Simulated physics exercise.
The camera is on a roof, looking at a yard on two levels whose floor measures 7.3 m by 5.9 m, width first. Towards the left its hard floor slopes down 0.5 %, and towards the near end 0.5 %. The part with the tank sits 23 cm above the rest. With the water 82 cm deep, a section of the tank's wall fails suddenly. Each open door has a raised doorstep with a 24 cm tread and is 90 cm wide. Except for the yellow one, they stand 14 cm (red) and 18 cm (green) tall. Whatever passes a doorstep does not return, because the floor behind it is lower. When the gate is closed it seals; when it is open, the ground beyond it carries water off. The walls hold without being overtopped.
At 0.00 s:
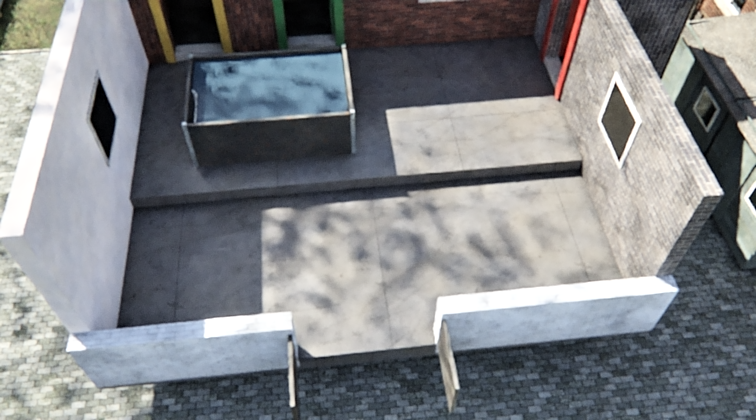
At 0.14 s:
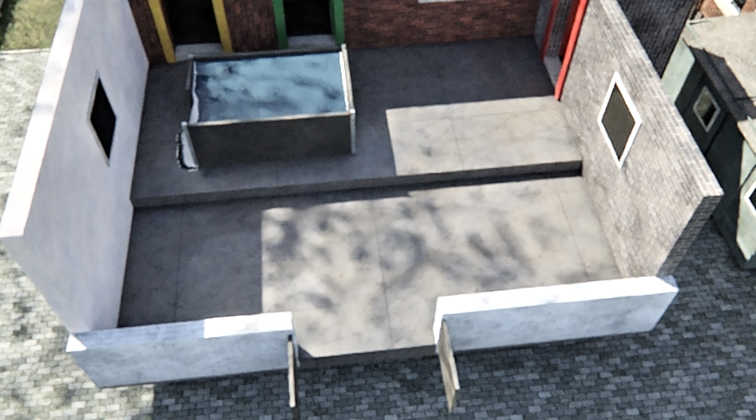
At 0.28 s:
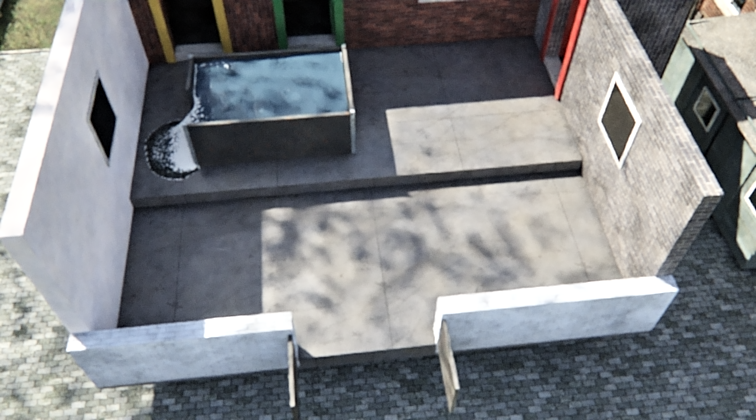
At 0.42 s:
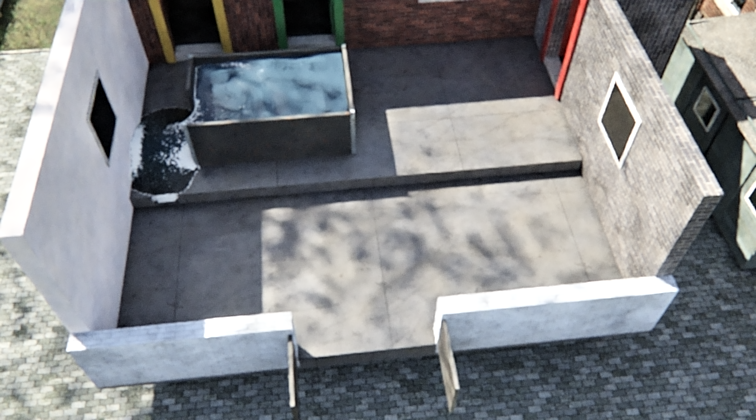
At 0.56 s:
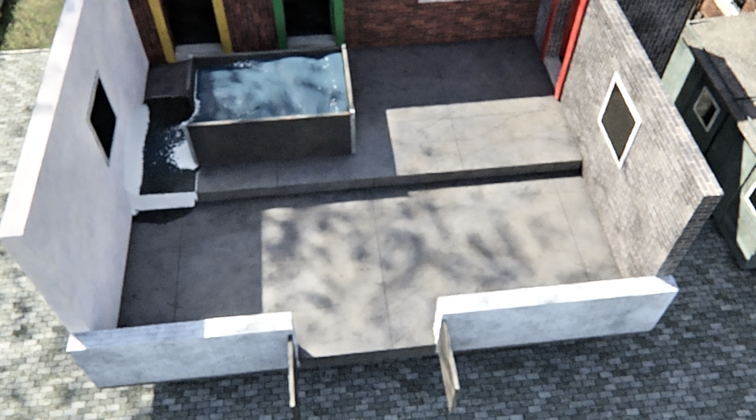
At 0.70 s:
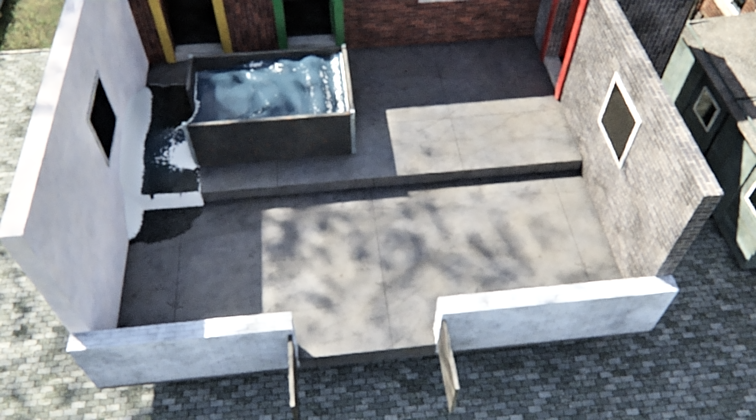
We see a raised tank of water in a walled, two-level yard; water bursts from its left side, spreads across the paving to the white wall, then runs over the step onto the lower level toward the viewer.
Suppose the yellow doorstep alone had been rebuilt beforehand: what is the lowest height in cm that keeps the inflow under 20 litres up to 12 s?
22 cm.
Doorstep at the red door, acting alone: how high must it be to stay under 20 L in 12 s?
For the red door, about 8.0 cm.
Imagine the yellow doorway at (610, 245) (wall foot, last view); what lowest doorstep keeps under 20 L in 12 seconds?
Roughly 10.0 cm.
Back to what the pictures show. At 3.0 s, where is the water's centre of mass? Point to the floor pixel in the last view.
(238, 157).
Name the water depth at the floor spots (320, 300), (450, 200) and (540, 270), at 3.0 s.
Taking the spots in order: About 8, 0 and 0 centimetres.
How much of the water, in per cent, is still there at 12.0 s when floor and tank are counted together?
Around 90 in a hundred parts remain.
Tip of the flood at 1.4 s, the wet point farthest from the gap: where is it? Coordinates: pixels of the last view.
The farthest wet point sits near (113, 361) in the last view.
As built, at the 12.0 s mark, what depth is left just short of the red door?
It works out to about 5.0 centimetres deep.
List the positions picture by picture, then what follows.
In the first frame, the tank at (269, 87) is whole and still, 82 cm deep; the yellow door at (189, 14) is dry.
In the second frame, the gap is at (196, 134), the front 0.3 m out at (182, 142); the back of the tank holds 82 cm.
In the third frame, water pours out at (197, 135) and has run 0.8 m, to (151, 155); about 11 cm deep outside, 82 cm at the back.
In the fourth frame, the gap is at (197, 136), the front 1.1 m out at (132, 184); the back of the tank holds 82 cm.
In the fifth frame, the front is at (133, 217), 1.3 m from the gap at (197, 136); 2.2 m2 of floor is wet, 80 cm left at the back.
In the sixth frame, the gap is at (197, 135), the front 1.6 m out at (130, 238); the back of the tank holds 74 cm; the yellow door at (189, 14), 2.2 m from the gap, is still 0.9 m from the nearest water.
After 1.4 s water covers 15 % of the floor, deepest (57 cm) near (137, 154); 13 cm at the yellow door, 0 litres in over its 17 cm doorstep.
After 3.0 s water covers 40 % of the floor, deepest (36 cm) near (113, 361); 23 cm at the yellow door, 39 litres in over its 17 cm doorstep.
After 12.0 s water covers 90 % of the floor, deepest (12 cm) near (505, 321); 6 cm at the yellow door, 60 litres in over its 17 cm doorstep.
At the yellow door as built, the water arrived by 1.3 s and peaked near 26 cm at 2.0 s.
With a doorstep of 18 cm, 49 litres would have come in within the 12 s; with 24 cm, 11 litres. So under 20 litres takes about 22 cm.
